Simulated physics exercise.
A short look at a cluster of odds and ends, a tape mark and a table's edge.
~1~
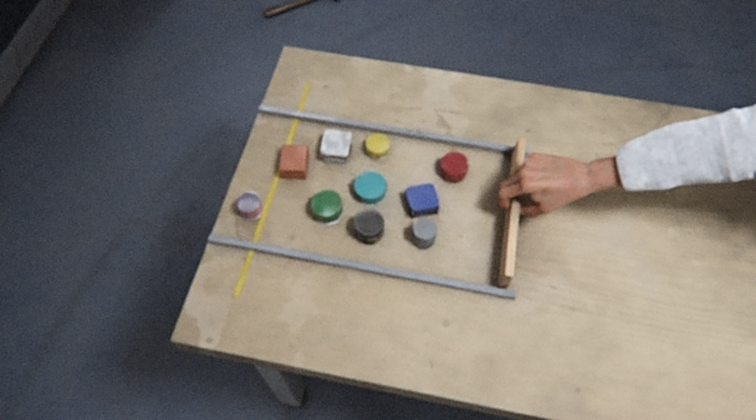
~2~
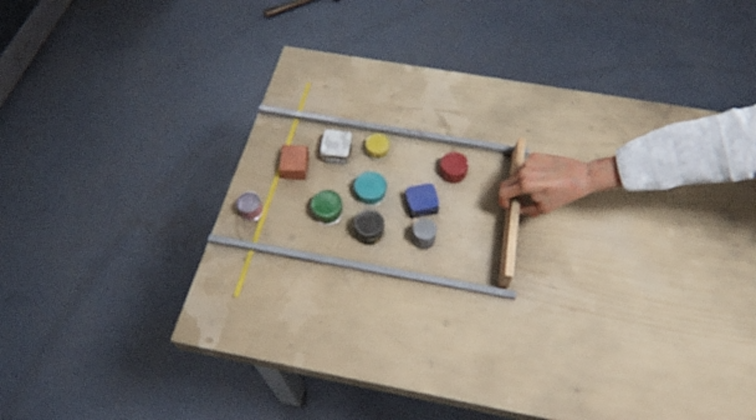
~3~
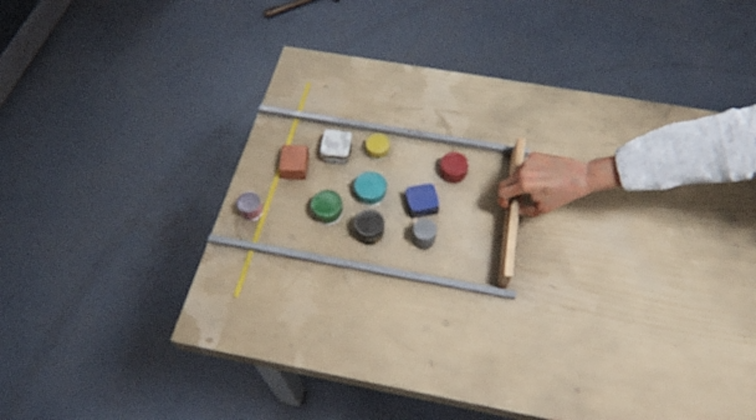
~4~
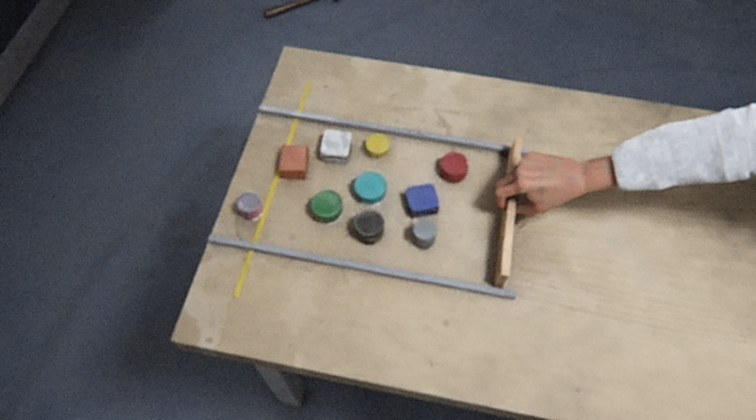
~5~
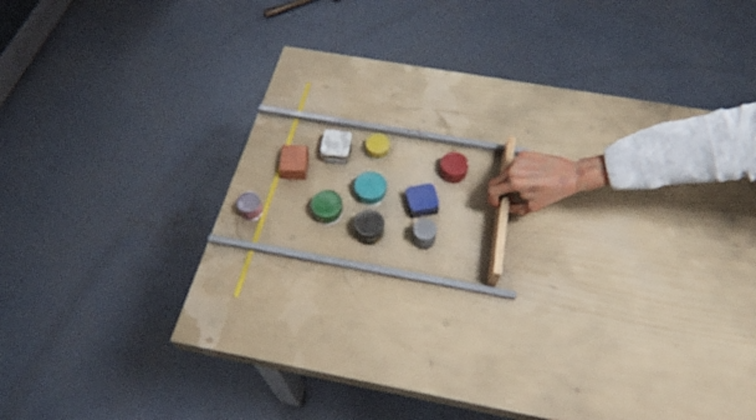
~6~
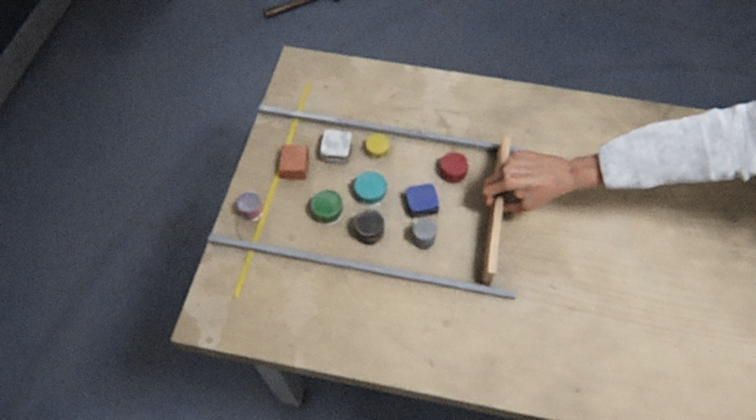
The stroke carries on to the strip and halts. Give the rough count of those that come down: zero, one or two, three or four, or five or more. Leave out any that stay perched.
As it turns out, the number that fall off is one or two.
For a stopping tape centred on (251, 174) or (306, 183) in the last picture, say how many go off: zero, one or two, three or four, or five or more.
In that order: 5 or more; none at all.
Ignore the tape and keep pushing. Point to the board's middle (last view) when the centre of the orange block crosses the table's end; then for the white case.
Near (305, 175) and (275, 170).
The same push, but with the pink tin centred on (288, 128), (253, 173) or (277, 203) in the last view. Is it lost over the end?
Place by place, it drops off; goes over; survives.
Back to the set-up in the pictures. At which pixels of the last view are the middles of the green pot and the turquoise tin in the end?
About (244, 184), and the other about (236, 160).
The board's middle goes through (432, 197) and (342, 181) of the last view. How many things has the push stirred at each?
At the one place 3, at the other 9.
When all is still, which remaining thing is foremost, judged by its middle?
It is the turquoise tin.
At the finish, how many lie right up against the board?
The number is 5.
Early on, none off yet; pink tin at rest near (250, 207); orange block at rest near (294, 162); white case at rest near (337, 148).
Finally, the number that fall off is one or two; lost, orange block.
